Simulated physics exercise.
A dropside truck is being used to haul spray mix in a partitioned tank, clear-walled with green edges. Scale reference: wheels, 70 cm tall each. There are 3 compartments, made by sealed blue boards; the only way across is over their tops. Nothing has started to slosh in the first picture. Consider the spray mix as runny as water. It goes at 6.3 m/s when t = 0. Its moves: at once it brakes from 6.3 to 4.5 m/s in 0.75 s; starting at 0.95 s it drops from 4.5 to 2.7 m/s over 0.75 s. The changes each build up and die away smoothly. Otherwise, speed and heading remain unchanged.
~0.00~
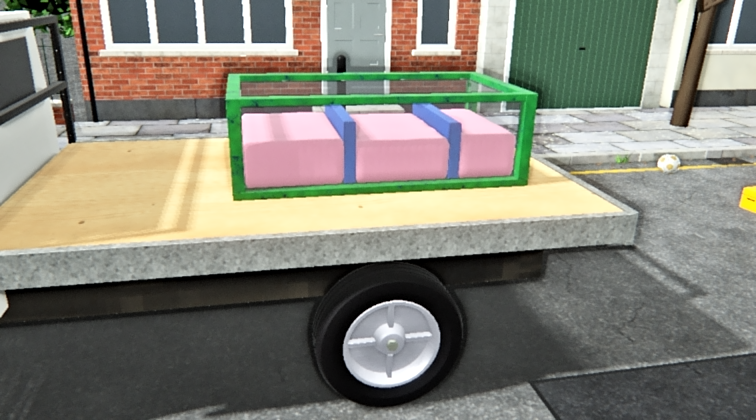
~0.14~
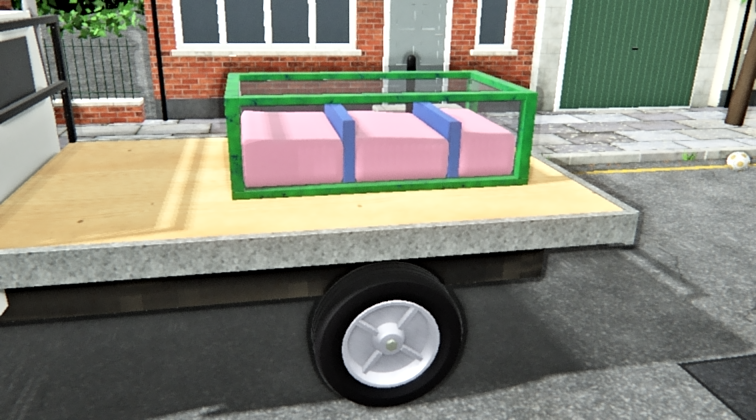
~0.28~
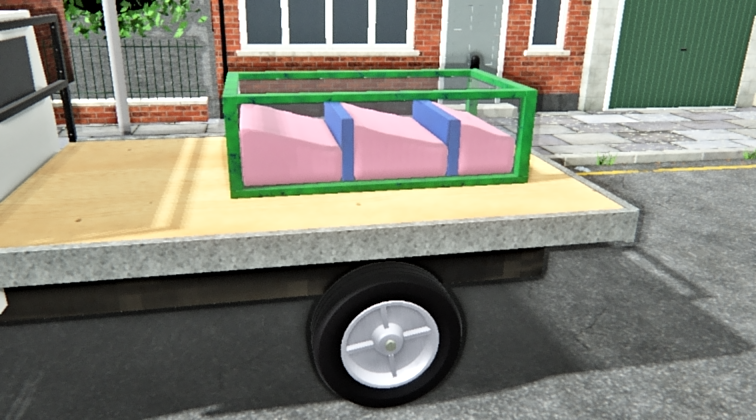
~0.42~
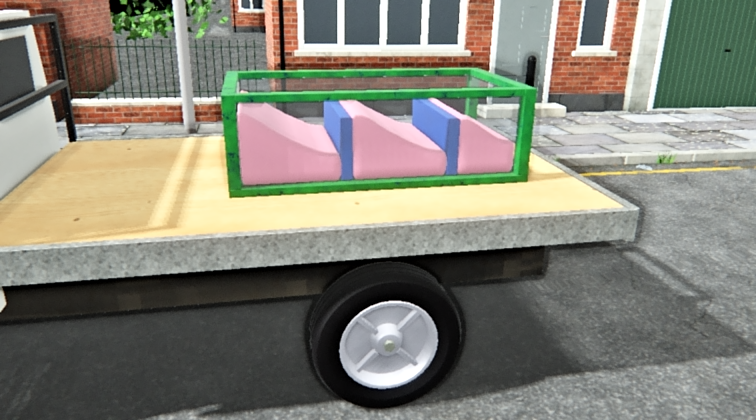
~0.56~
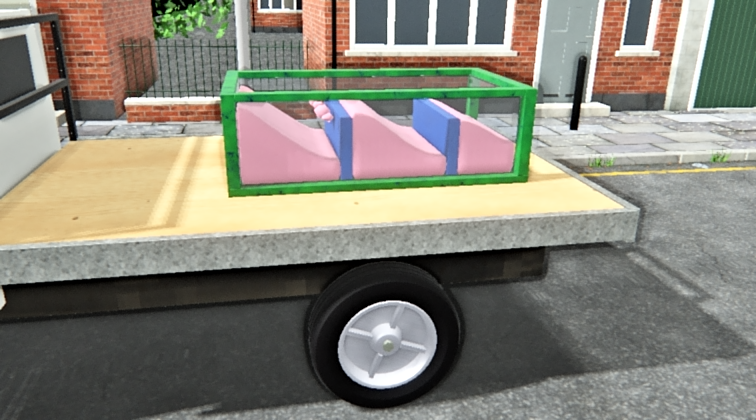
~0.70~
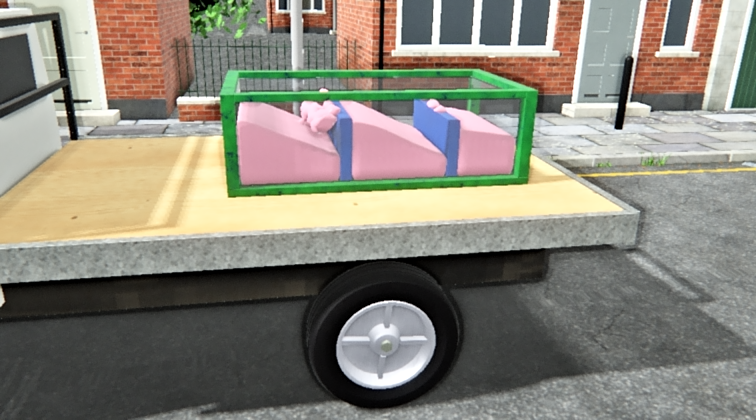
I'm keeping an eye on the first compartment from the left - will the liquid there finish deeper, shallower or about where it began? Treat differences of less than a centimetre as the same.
It will finish deeper.
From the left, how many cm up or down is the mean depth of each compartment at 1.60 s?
In cm: 3 up, 3 down, 1 down.
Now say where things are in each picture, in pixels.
Surface heights from the left, (286, 138), (405, 134), (483, 132); board top at (350, 123) and (457, 124); the front is on the left, levels are read along the near wall; a wheel hub at (394, 350), in the first picture.
Surface heights from the left, (286, 137), (405, 133), (483, 131), in the second picture.
Surface heights from the left, (284, 135), (404, 132), (483, 129), in the third picture.
Surface heights from the left, (283, 132), (403, 136), (482, 126), in the fourth picture.
Surface heights from the left, (283, 133), (403, 136), (483, 126), in the fifth picture.
Surface heights from the left, (282, 128), (403, 136), (483, 130); a wheel hub at (388, 351), in the sixth picture.
By 1.10 s the mean depths from the left are 23, 22, 22 cm.
By 1.60 s the mean depths from the left are 25, 19, 21 cm.
By 2.20 s the mean depths from the left are 25, 19, 21 cm; 1 per cent is out, over the front.
By 4.68 s the mean depths from the left are 25, 19, 21 cm; 1 per cent is out, over the front.
